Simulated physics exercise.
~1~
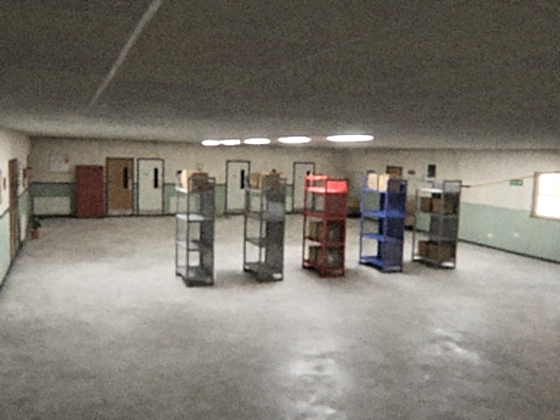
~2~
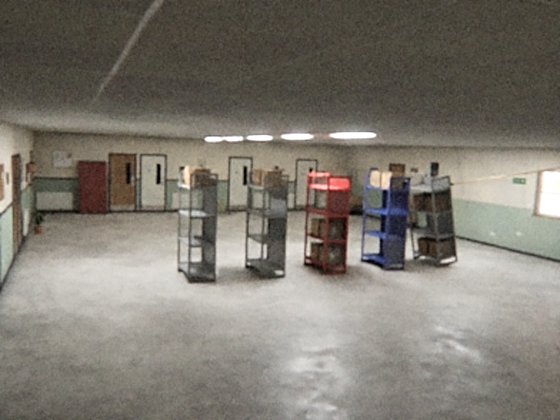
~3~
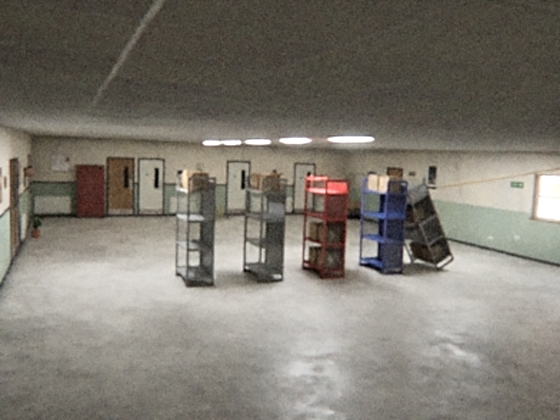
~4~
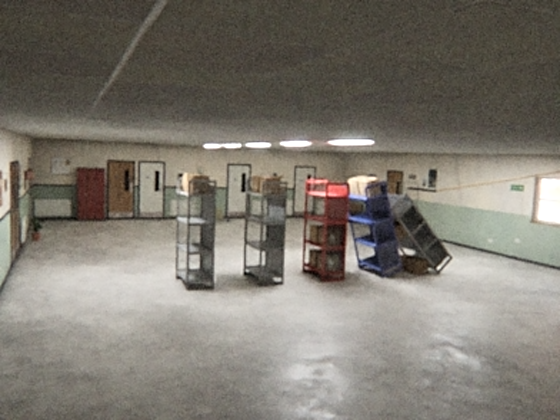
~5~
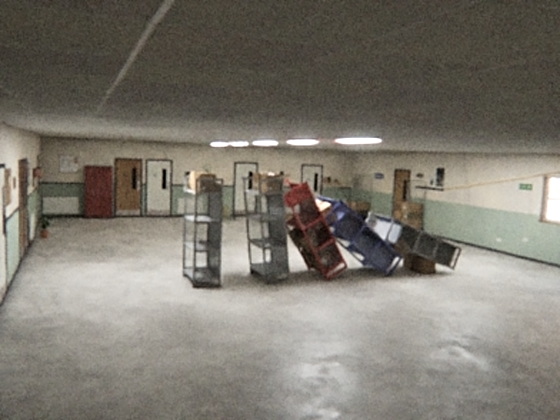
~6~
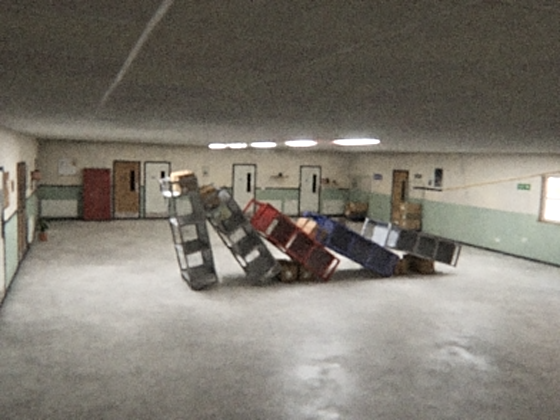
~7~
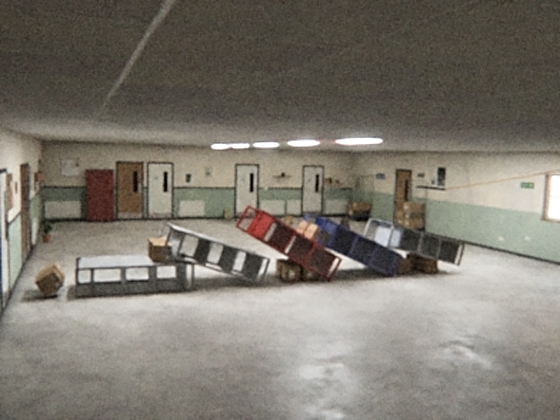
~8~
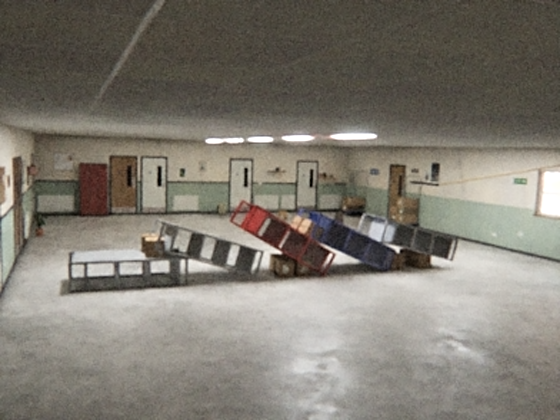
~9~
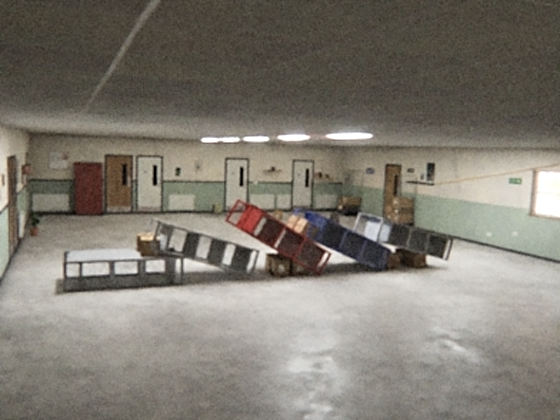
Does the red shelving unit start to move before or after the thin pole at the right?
The red shelving unit starts to move after the pole. The thin pole is already shifting left while the red unit still stands upright.
The clip shows five shelving units standing in a row in a large room as the rightmost tips left, toppling the blue, red and two grey ones in turn while cartons spill; the leftmost lies flat and the others rest slanted.
